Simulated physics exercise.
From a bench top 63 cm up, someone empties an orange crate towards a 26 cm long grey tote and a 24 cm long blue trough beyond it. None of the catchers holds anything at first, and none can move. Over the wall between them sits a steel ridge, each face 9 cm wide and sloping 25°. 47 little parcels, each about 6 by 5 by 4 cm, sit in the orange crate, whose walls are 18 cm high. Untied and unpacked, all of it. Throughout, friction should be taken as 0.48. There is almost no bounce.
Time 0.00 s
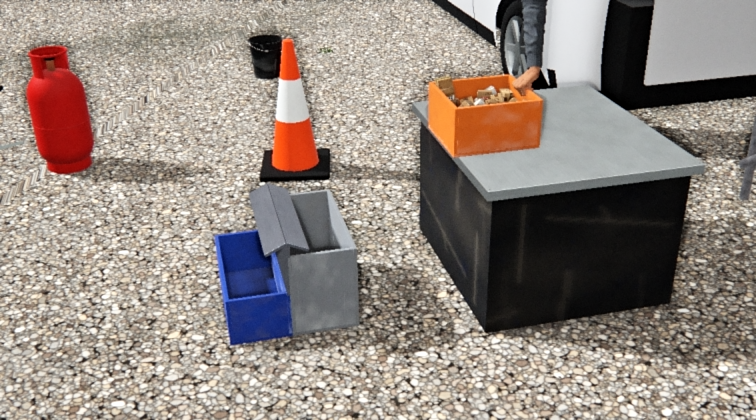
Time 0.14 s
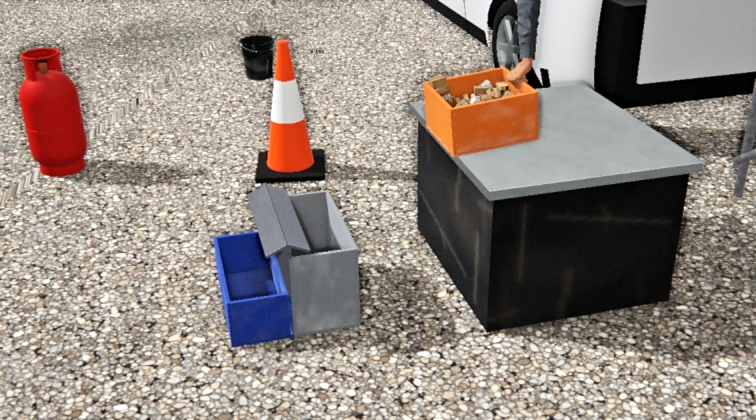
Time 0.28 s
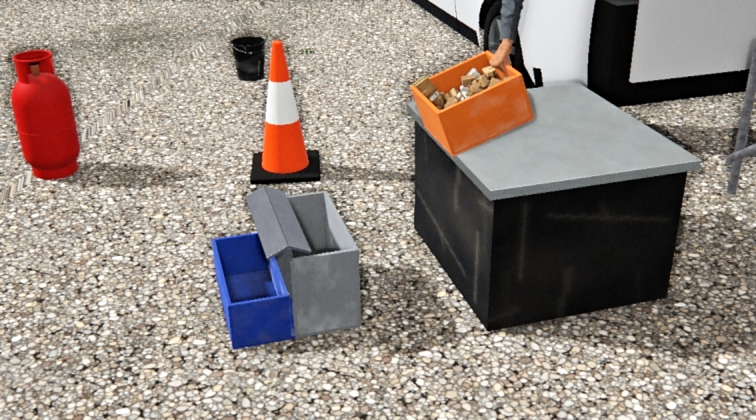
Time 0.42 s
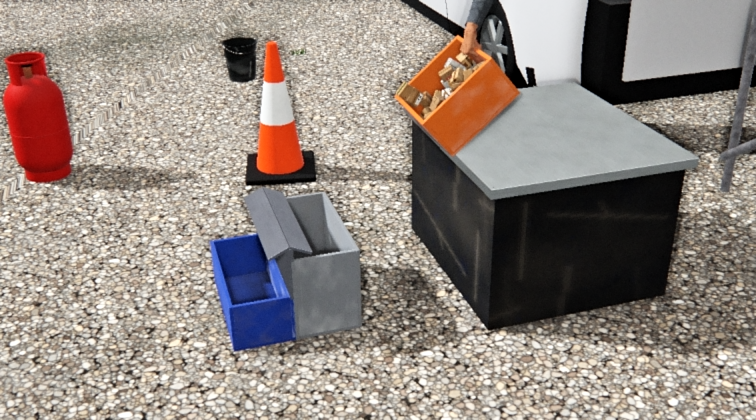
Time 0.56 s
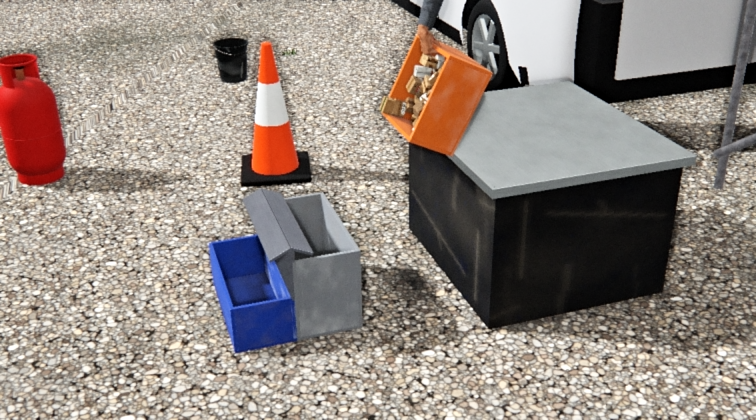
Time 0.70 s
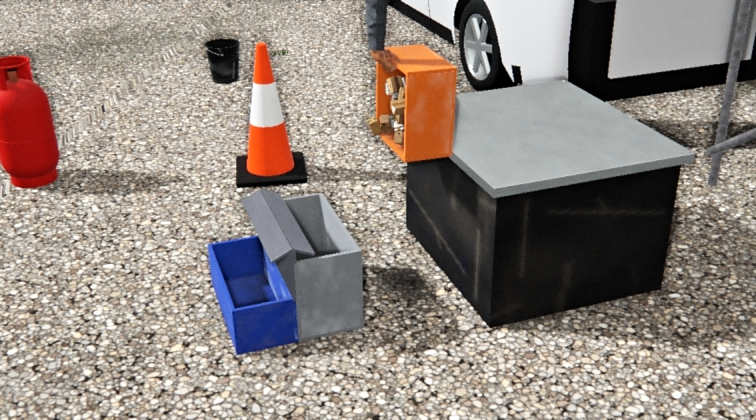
Orange crate of small pieces tilting steadily leftward onto its side at a bench edge, a person's hand guiding its far end.
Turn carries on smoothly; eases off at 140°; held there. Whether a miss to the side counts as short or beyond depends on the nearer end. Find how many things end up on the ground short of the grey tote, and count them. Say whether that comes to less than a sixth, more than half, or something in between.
More than half.
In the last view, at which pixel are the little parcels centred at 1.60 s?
Look around pixel (369, 284).
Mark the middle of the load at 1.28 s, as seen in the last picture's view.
The centre sits near (369, 274).
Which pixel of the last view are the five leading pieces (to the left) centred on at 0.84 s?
Their mean place is near (367, 164).
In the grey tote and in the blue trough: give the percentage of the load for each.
Roughly 10 and 0 per cent.
After 0.84 s, tilt 111°; 37 still in the orange crate and 10 in the air.
After 1.02 s, tilt 132°; 21 still in the orange crate, 4 in the grey tote, 3 on the ground short of the grey tote and 19 in the air.
After 1.28 s, tilt 140°; 4 in the grey tote, 28 on the ground short of the grey tote and 15 in the air.
Final count (at 1.60 s), 4 in the grey tote and 43 on the ground short of the grey tote. Asked share, 43 of 47, 91 per cent.
